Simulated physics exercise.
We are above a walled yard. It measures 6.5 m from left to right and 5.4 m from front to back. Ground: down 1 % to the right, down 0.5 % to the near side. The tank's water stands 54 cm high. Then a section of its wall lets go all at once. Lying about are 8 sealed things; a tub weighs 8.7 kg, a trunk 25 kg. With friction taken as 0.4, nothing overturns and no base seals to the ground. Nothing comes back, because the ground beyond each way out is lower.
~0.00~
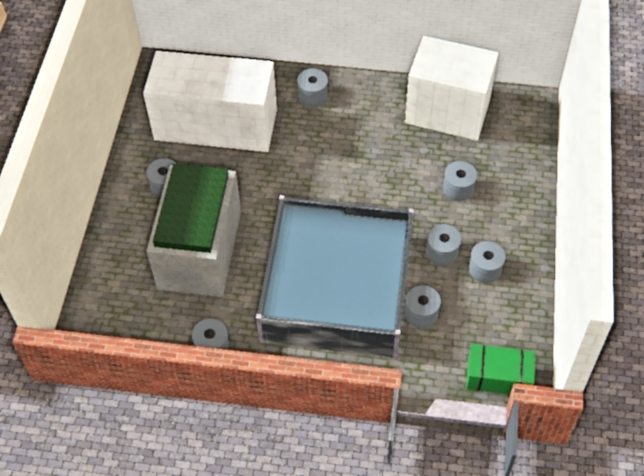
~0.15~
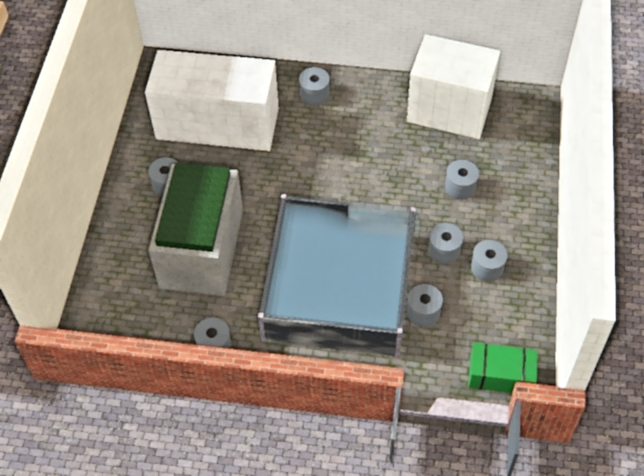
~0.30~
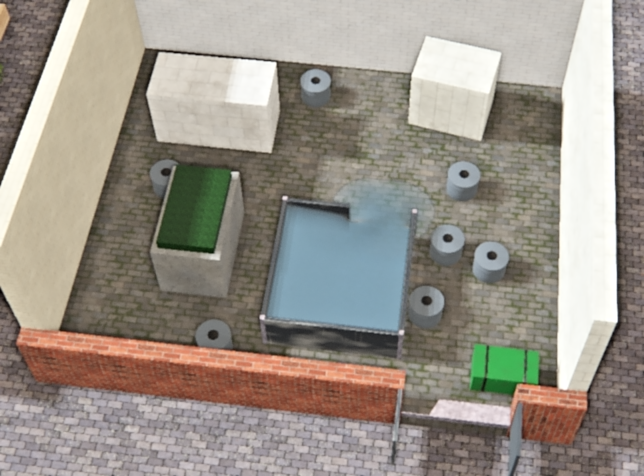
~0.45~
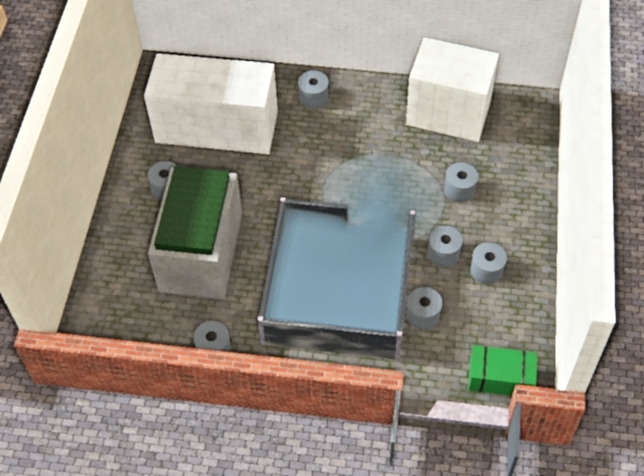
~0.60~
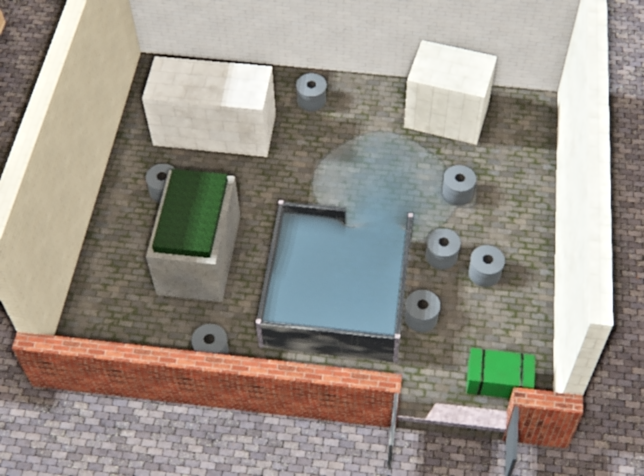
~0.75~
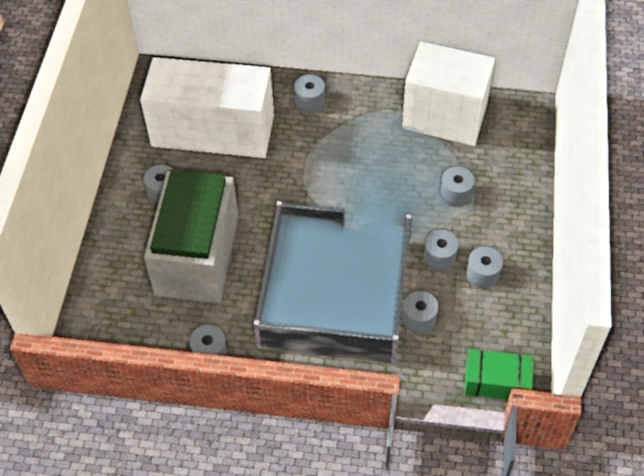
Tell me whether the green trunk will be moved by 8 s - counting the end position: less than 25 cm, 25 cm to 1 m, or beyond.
Prediction - the green trunk is displaced a little.
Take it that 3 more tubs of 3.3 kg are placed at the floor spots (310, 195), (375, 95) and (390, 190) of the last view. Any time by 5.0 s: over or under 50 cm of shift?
The first one ends up inside that, the second beyond that, the third beyond that.
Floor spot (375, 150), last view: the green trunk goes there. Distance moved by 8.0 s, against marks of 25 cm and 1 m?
By that time it is swept a long way.
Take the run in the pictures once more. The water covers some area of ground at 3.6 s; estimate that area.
That flooded area is roughly 17 m2.
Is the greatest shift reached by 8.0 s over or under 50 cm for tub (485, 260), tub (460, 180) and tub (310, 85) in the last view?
In sequence - stayed below the line; crossed the line; crossed the line.
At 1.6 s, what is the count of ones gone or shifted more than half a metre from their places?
That would be 1.
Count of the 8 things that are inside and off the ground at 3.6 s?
At that time the total is 0.
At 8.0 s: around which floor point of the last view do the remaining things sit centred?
(346, 283).
After 1.6 s the green trunk is near (500, 369), 0.0 m from its start, aground; 0 of 8 are out; 0 afloat.
After 3.6 s the green trunk is near (500, 369), 0.0 m from its start, aground; 0 of 8 are out; 0 afloat.
After 5.6 s the green trunk is near (500, 369), 0.0 m from its start, aground; 0 of 8 are out; 1 afloat.
After 8.0 s the green trunk is near (458, 386), 0.6 m from its start, aground; 0 of 8 are out; 0 afloat.
